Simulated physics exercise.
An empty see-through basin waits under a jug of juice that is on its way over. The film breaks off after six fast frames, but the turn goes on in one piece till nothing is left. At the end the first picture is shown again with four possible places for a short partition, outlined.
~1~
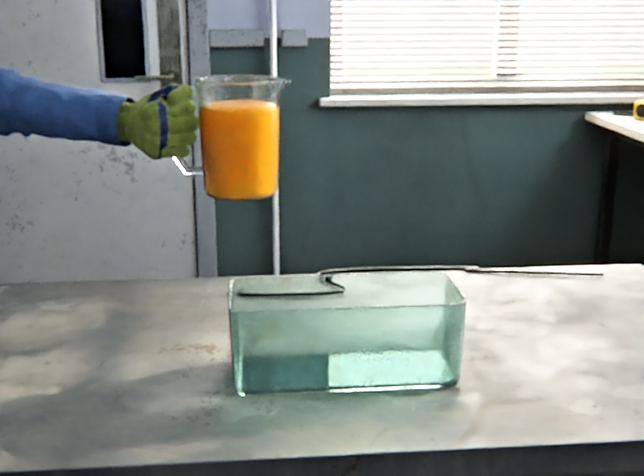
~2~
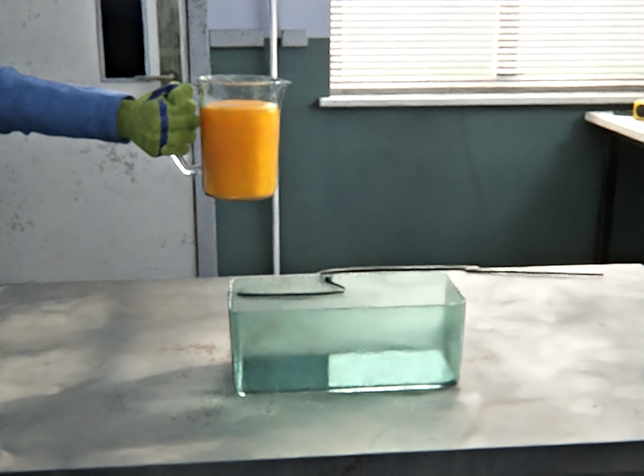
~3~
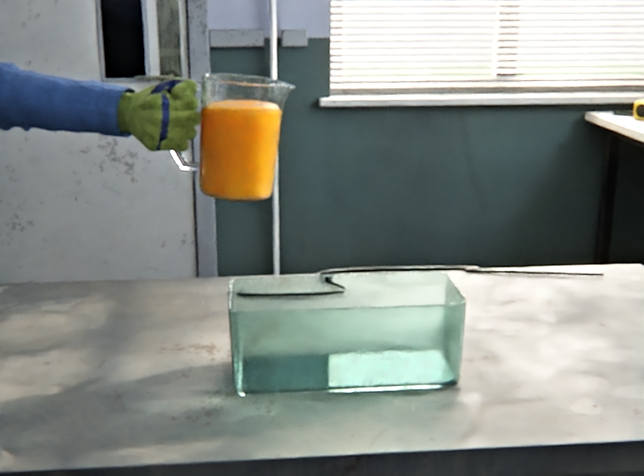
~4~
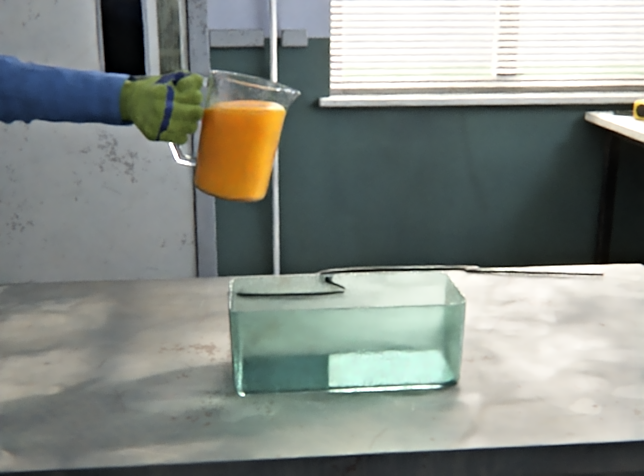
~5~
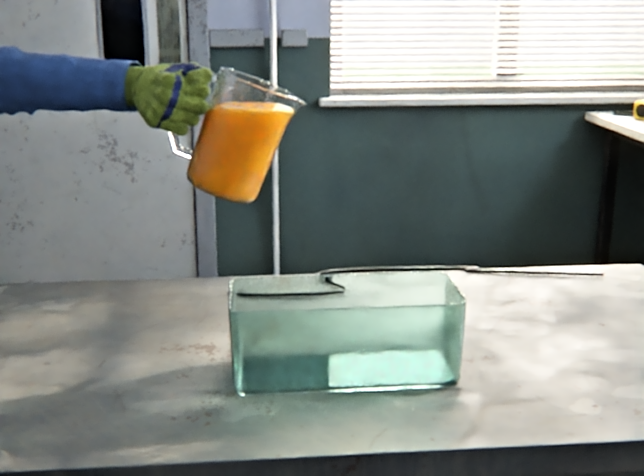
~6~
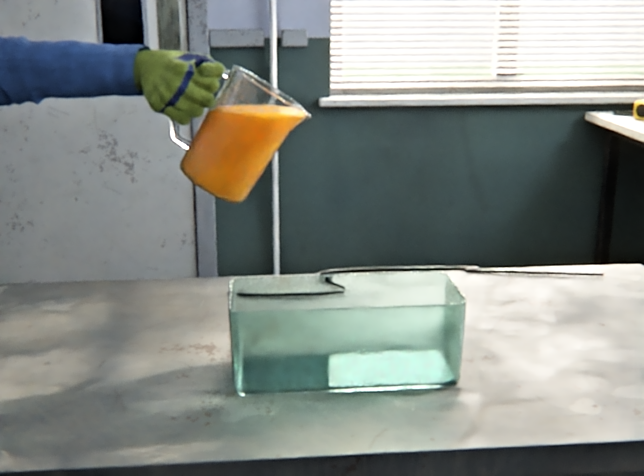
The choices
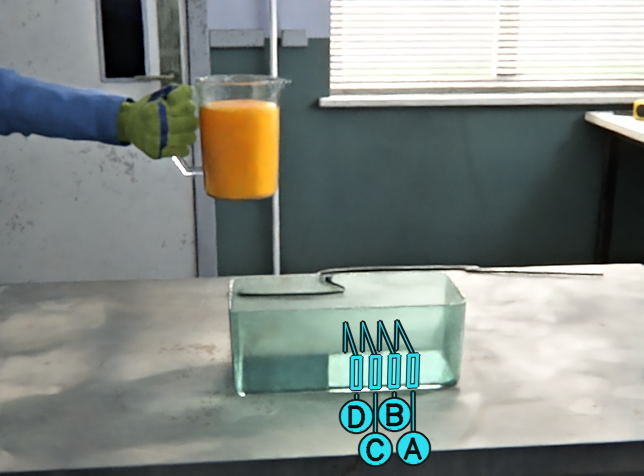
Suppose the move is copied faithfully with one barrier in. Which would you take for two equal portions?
Best: C.
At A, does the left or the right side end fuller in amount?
The left side.
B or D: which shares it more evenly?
D.
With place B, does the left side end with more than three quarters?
Yes, it does.
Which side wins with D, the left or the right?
The right side.
In cyan, A at (413, 392); B at (394, 392); C at (375, 393); D at (356, 394).
If A is chosen, about 88 % ends left of the wall and 6 % right of it; 5 % is lost outside.
If B is chosen, about 85 % ends left of the wall and 6 % right of it; 9 % is lost outside.
If C is chosen, about 51 % ends left of the wall and 46 % right of it; 3 % is lost outside.
If D is chosen, about 26 % ends left of the wall and 72 % right of it.
